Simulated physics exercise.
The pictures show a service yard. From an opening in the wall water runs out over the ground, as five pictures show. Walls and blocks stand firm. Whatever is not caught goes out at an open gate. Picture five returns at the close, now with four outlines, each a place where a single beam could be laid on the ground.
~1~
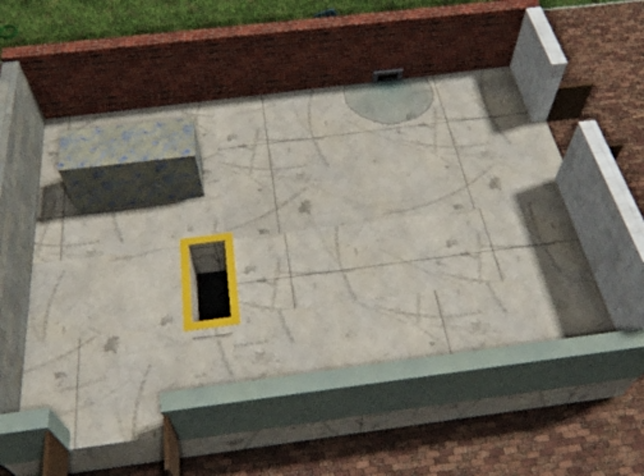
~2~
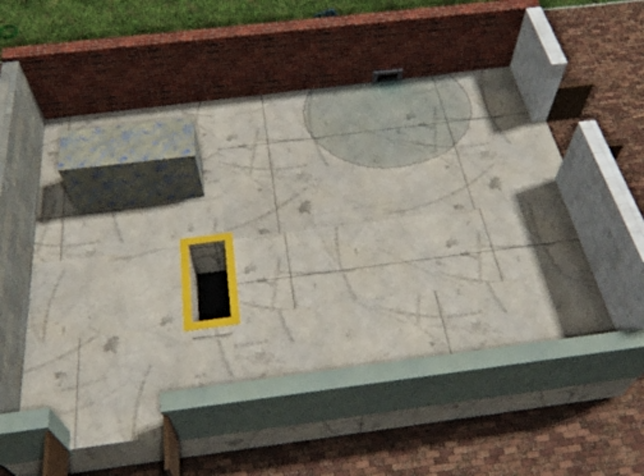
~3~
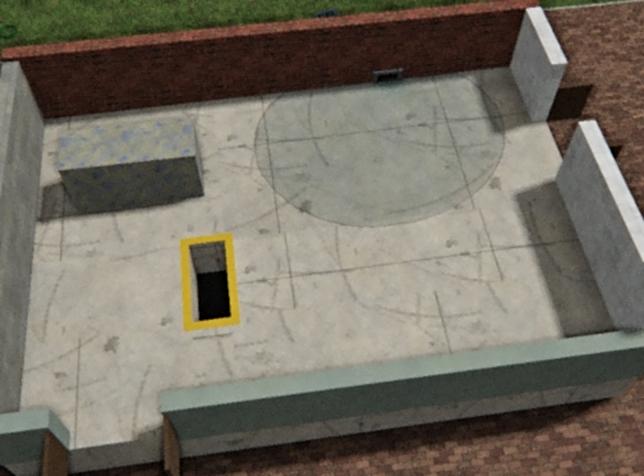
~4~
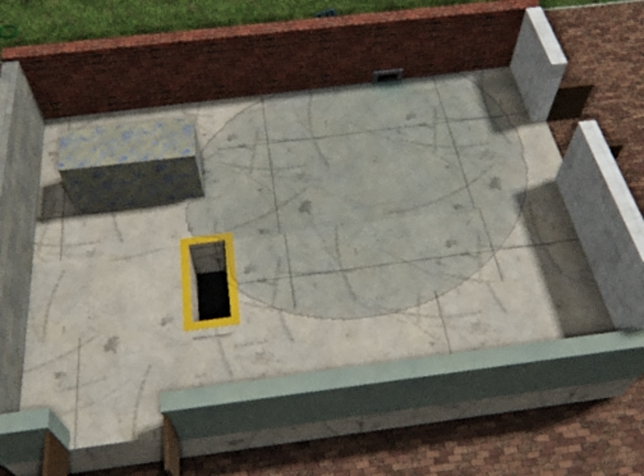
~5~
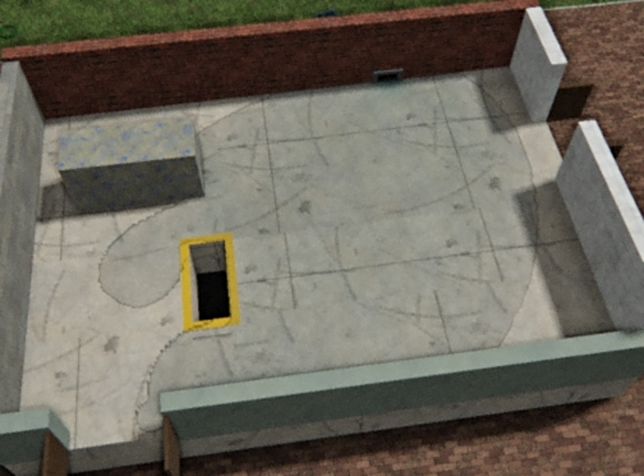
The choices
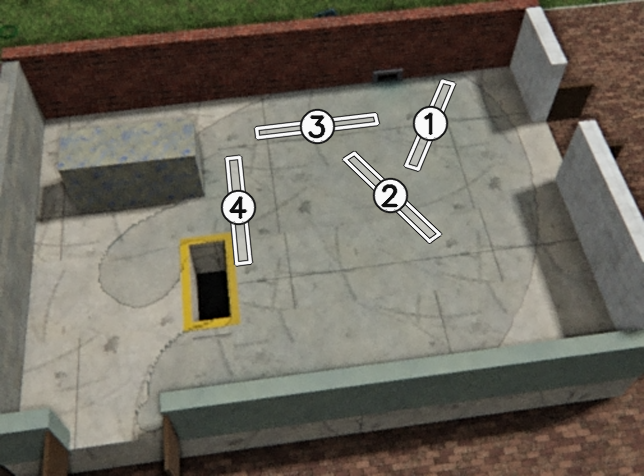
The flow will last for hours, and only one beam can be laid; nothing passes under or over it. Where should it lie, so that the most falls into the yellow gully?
The answer is spot 1.
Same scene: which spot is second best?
That would be 2.
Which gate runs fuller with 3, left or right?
More leaves on the left.
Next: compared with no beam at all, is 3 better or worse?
Worse.
On the marked copy, 1 from (412, 167) to (448, 82); 2 from (349, 156) to (434, 237); 3 from (257, 133) to (376, 119); 4 from (243, 263) to (233, 158).
If 1 is chosen, about 43 % of the stream goes into the yellow gully, about 57 % out by the gates.
If 2 is chosen, about 28 % of the stream goes into the yellow gully, about 71 % out by the gates.
If 3 is chosen, about 17 % of the stream goes into the yellow gully, about 83 % out by the gates.
If 4 is chosen, about 19 % of the stream goes into the yellow gully, about 81 % out by the gates.
